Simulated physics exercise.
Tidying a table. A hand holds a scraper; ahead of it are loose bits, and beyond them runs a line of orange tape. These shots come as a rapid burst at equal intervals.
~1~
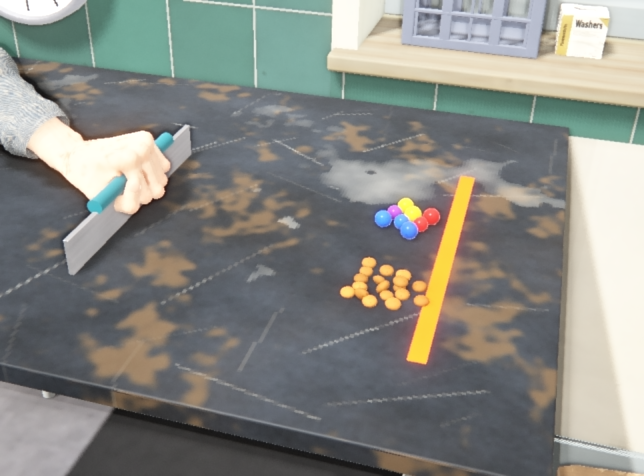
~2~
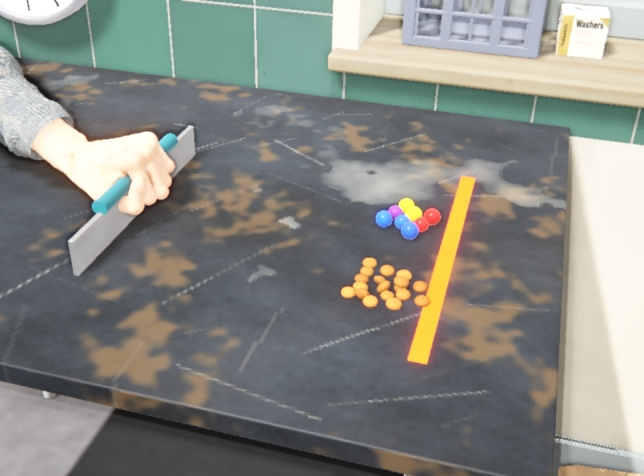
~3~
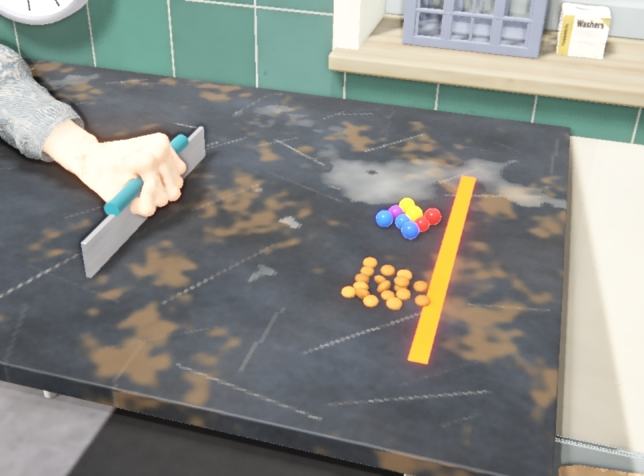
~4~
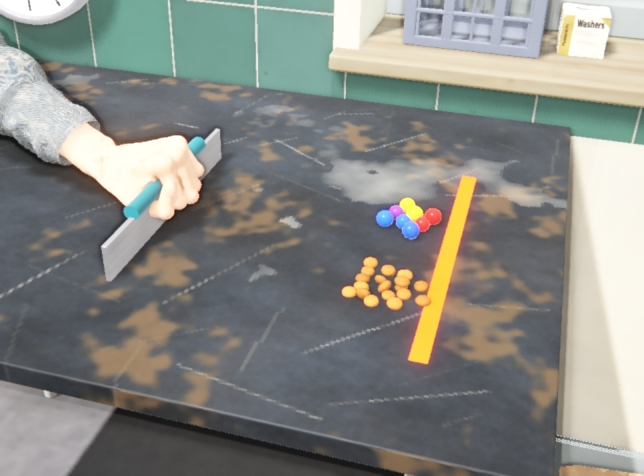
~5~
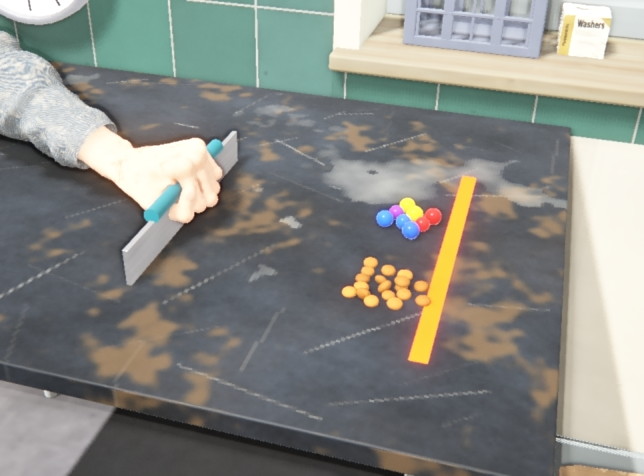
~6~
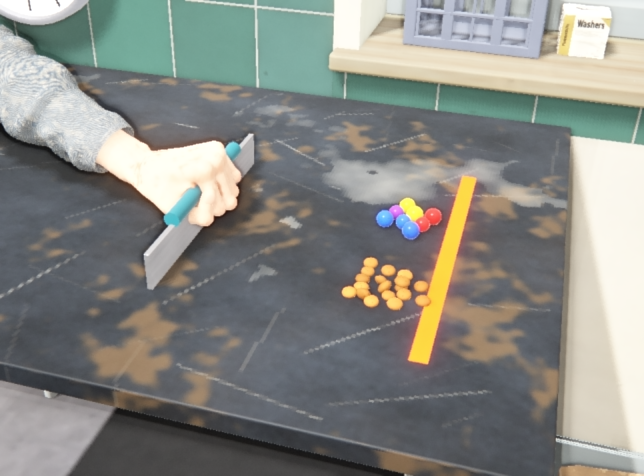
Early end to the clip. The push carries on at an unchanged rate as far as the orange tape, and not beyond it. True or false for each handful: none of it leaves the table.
Front handful: True. Back handful: False.
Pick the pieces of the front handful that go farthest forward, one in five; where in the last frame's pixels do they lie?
Near (491, 309).
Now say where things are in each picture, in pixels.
The first picture shows scraper at (78, 247), at rest; orange tape at (466, 184), well back from the edge; edge at (563, 278); front handful at (383, 287), a few bits of cat kibble; back handful at (413, 214), a few glass marbles.
The second picture shows scraper at (83, 248); back handful at (414, 215).
The third picture shows scraper at (95, 250); front handful at (384, 287).
The fourth picture shows scraper at (115, 253); back handful at (415, 214).
The fifth picture shows scraper at (136, 257); front handful at (385, 287).
The sixth picture shows scraper at (157, 261); orange tape at (468, 184); edge at (564, 278); front handful at (385, 287); back handful at (415, 214).
Then, 0.38 s past the last view, scraper still moving, near (333, 206); front handful all on the table, its front near (424, 301); back handful all on the table, its front near (433, 217).
Then, 0.79 s past the last view, scraper stopped at the orange tape; front handful all on the table, its front near (493, 296); back handful all on the table, its front near (520, 243).
Then, 1.07 s past the last view, scraper stopped at the orange tape; front handful all on the table, its front near (496, 296); back handful about two thirds over the edge.
Finally, scraper stopped at the orange tape; front handful all on the table, its front near (496, 296); back handful all over the edge.
